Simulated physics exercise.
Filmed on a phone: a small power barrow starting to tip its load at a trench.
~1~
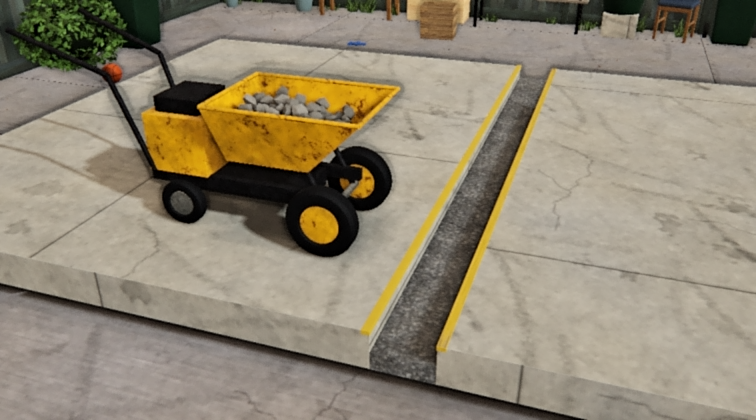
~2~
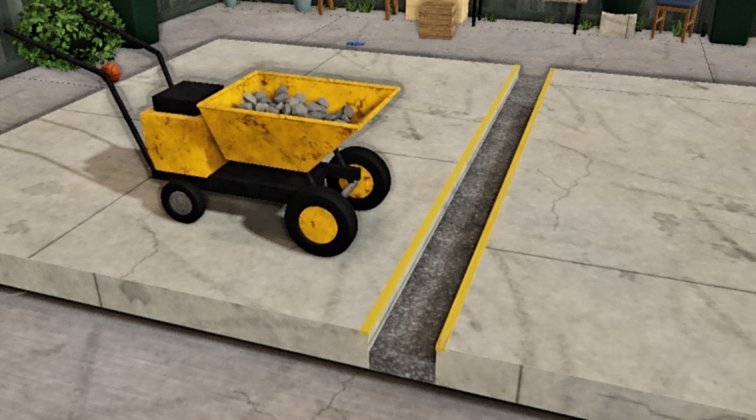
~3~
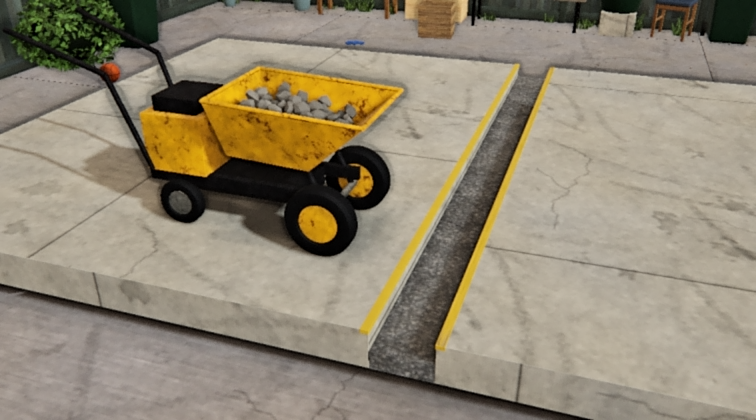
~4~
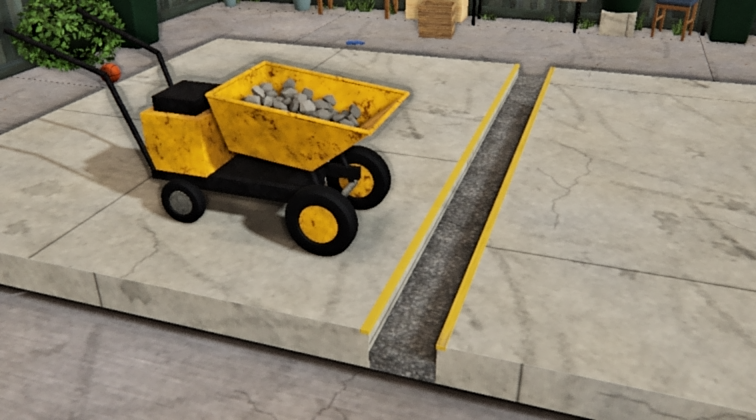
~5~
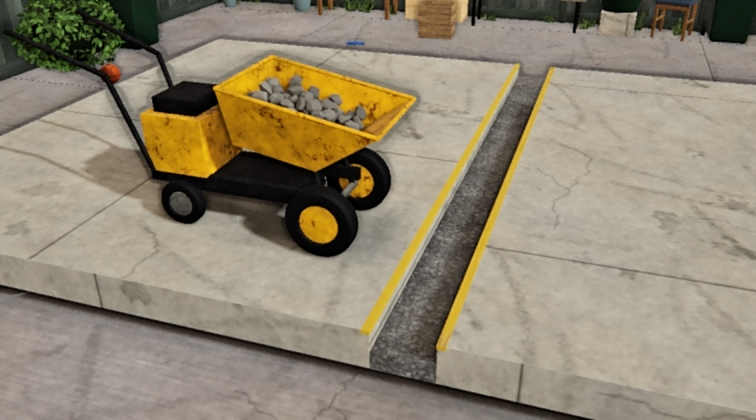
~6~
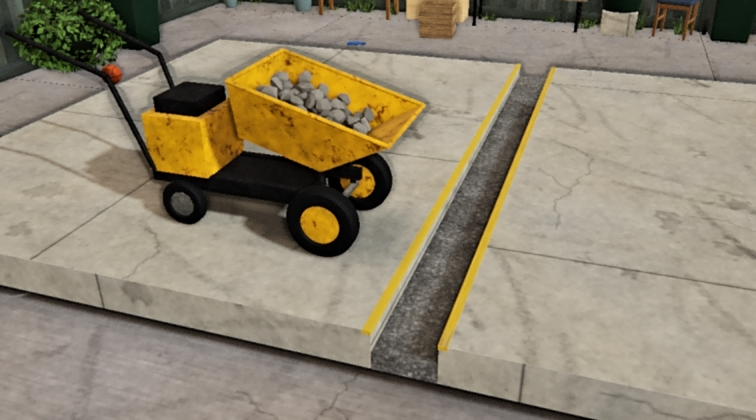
A yellow skip full of grey stones tilts gradually to the right beside a trench.
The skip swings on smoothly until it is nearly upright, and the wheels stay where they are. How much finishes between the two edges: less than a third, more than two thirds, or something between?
The trench ends with between a third and two thirds of it.
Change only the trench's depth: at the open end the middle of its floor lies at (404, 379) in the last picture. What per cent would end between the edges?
Close to 70 per cent.
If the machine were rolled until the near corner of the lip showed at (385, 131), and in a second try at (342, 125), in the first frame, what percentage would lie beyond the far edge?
Near 70 % and 10 %.
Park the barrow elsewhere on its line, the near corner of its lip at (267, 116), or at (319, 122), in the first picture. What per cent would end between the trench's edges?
Near 40 % and 80 %.
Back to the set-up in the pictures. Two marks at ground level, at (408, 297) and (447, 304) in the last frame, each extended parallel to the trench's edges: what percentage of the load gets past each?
Roughly 80 per cent, and 40 per cent.
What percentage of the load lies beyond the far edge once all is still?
About 30 per cent.
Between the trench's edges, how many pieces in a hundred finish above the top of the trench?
Near 20 %.
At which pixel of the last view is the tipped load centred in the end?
Around (466, 256).
Shortly afterwards, skip tipped steeply; the whole lot in the skip.
Next, skip tipped right over; near two thirds in the skip; near a quarter in or heaped over the trench; a little beyond it.
Some moments later, skip tipped right over; near a quarter in the skip; near half in or heaped over the trench; near a third beyond it.
In the end, skip tipped right over; a little in the skip; near half in or heaped over the trench; near a third beyond it.
